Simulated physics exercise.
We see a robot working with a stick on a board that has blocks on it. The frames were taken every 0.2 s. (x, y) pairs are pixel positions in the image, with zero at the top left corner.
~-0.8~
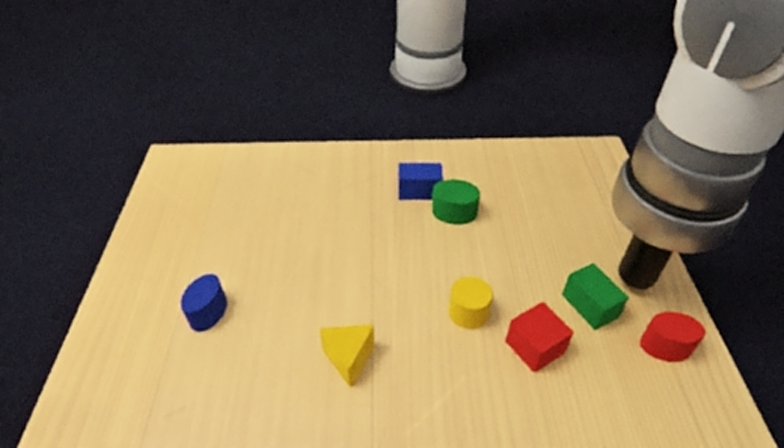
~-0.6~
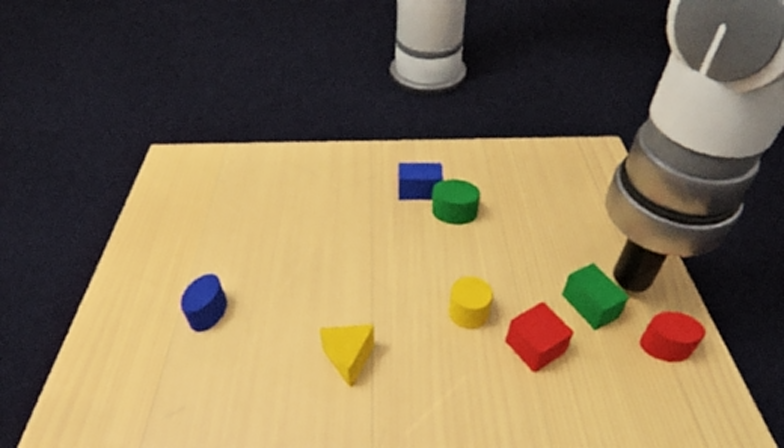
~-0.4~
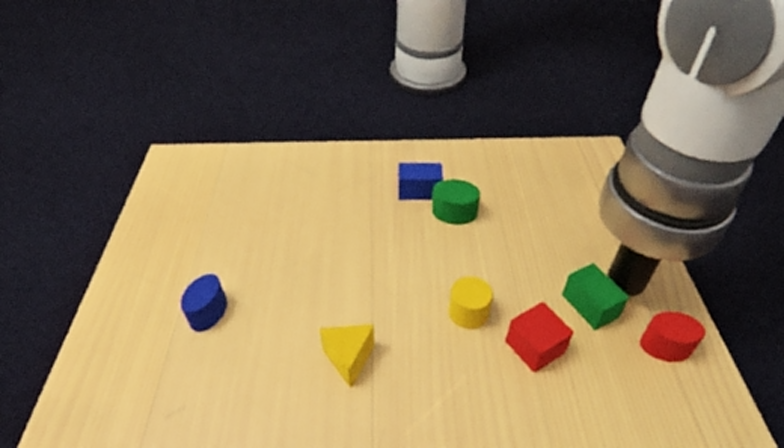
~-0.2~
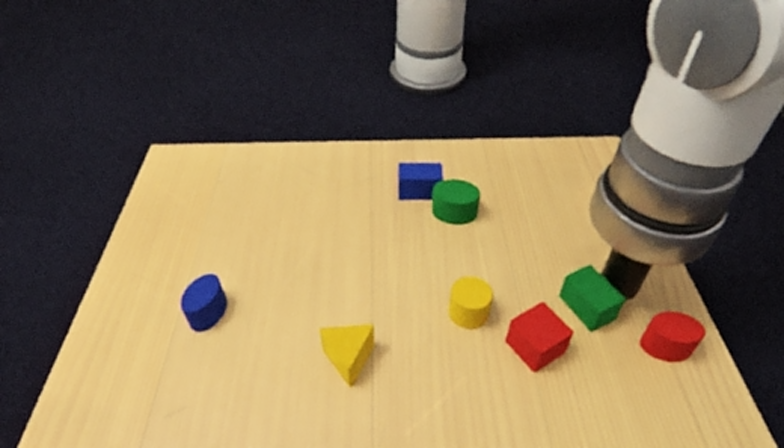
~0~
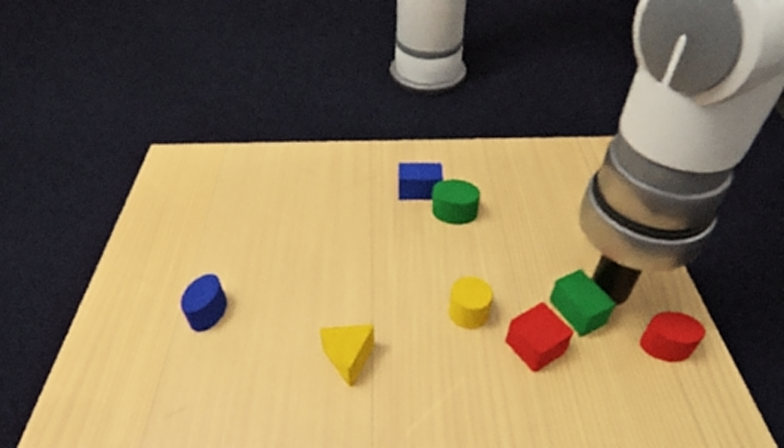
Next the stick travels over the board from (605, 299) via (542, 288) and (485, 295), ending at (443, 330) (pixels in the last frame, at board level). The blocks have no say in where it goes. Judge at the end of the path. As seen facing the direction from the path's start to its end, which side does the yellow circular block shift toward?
The answer is left.
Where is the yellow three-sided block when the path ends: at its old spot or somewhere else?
Same place.
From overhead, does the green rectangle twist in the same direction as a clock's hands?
I expect not.
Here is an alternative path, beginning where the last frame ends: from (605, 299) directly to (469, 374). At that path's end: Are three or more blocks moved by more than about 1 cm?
In short: No.
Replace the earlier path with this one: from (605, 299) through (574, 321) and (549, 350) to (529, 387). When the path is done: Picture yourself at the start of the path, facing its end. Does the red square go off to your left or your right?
The shift goes right.
The first path, step by step. One third of the way, stick (545, 279); red square (539, 331), turned 15° anticlockwise; green rectangle (551, 297), turned 40° anticlockwise.
Two thirds of the way, stick (486, 286); yellow circular block (464, 297); red square (539, 337), turned 20° anticlockwise; green rectangle (541, 296), turned 65° anticlockwise.
At the end, stick (444, 321); yellow three-sided block still; yellow circular block (421, 339); red square (539, 337), turned 20° anticlockwise; green rectangle (541, 296), turned 65° anticlockwise; red oval still.
